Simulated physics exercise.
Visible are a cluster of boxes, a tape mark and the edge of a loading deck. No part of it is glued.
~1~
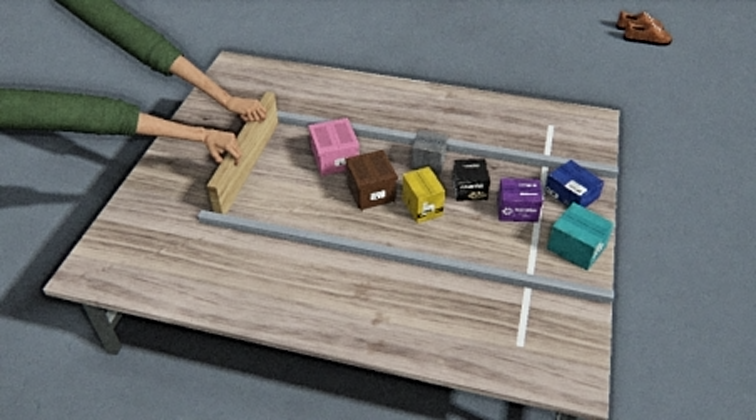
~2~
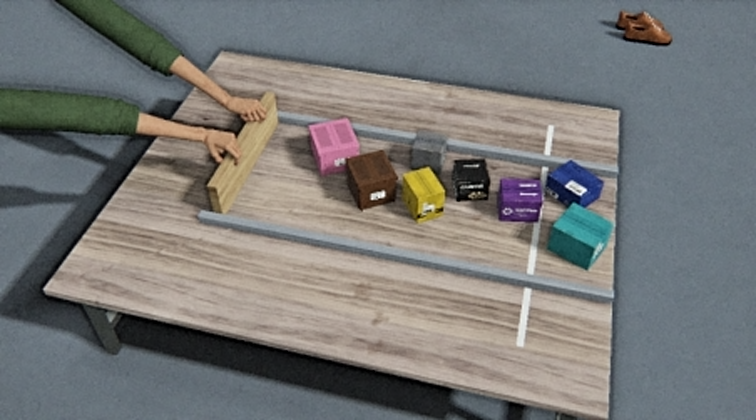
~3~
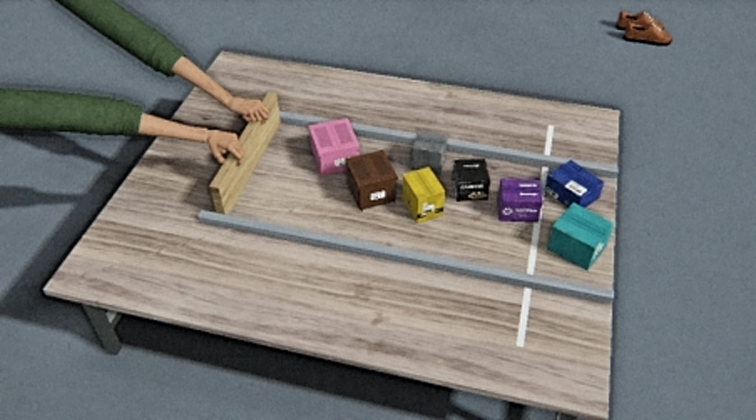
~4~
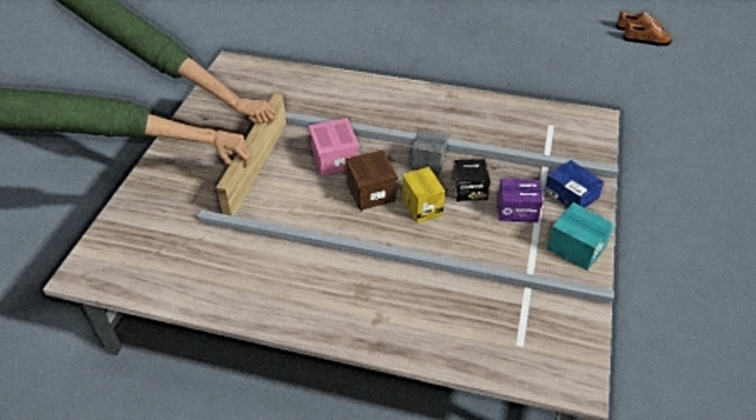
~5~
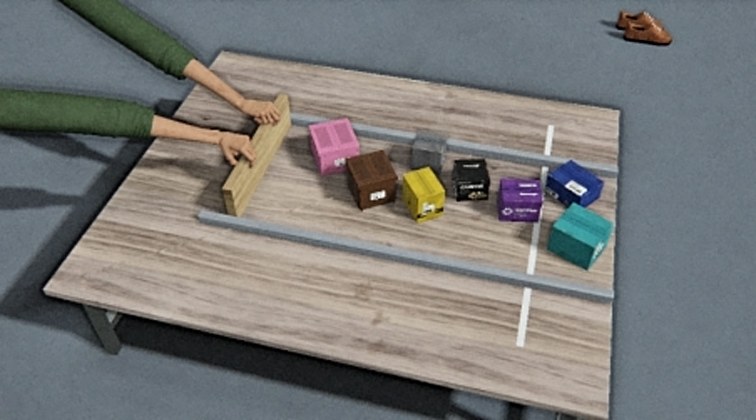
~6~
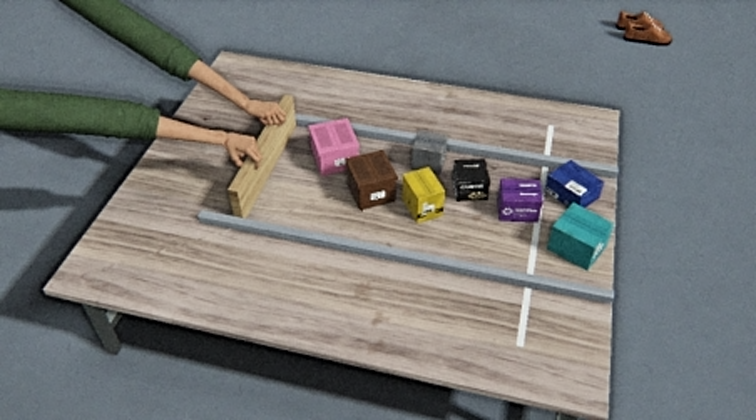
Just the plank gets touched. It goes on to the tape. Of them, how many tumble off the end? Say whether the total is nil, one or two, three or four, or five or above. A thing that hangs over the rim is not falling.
The total is three or four.
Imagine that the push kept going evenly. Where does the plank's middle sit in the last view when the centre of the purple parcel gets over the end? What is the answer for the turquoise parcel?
The middle is at (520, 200) when it's the purple parcel, and at (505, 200) when it's the turquoise parcel.
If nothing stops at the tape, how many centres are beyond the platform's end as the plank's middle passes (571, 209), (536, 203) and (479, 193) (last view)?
Place by place: 6, 3 and 0.
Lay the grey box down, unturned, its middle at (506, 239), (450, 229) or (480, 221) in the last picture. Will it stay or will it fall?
In order of the places given, the grey box rests steady, then rests steady, then is gone.
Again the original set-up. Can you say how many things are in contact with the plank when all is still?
In total, 2.
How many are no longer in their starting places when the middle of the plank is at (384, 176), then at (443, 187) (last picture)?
4, then 6.
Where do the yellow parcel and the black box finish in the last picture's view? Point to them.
Yellow parcel: About (598, 227); black box: About (606, 201).
Soon after, none off yet; turquoise parcel at rest near (580, 236); blue parcel at rest near (574, 186); purple parcel at rest near (519, 201).
In the end, the number that fall off is three or four; gone, purple parcel, blue parcel and turquoise parcel.
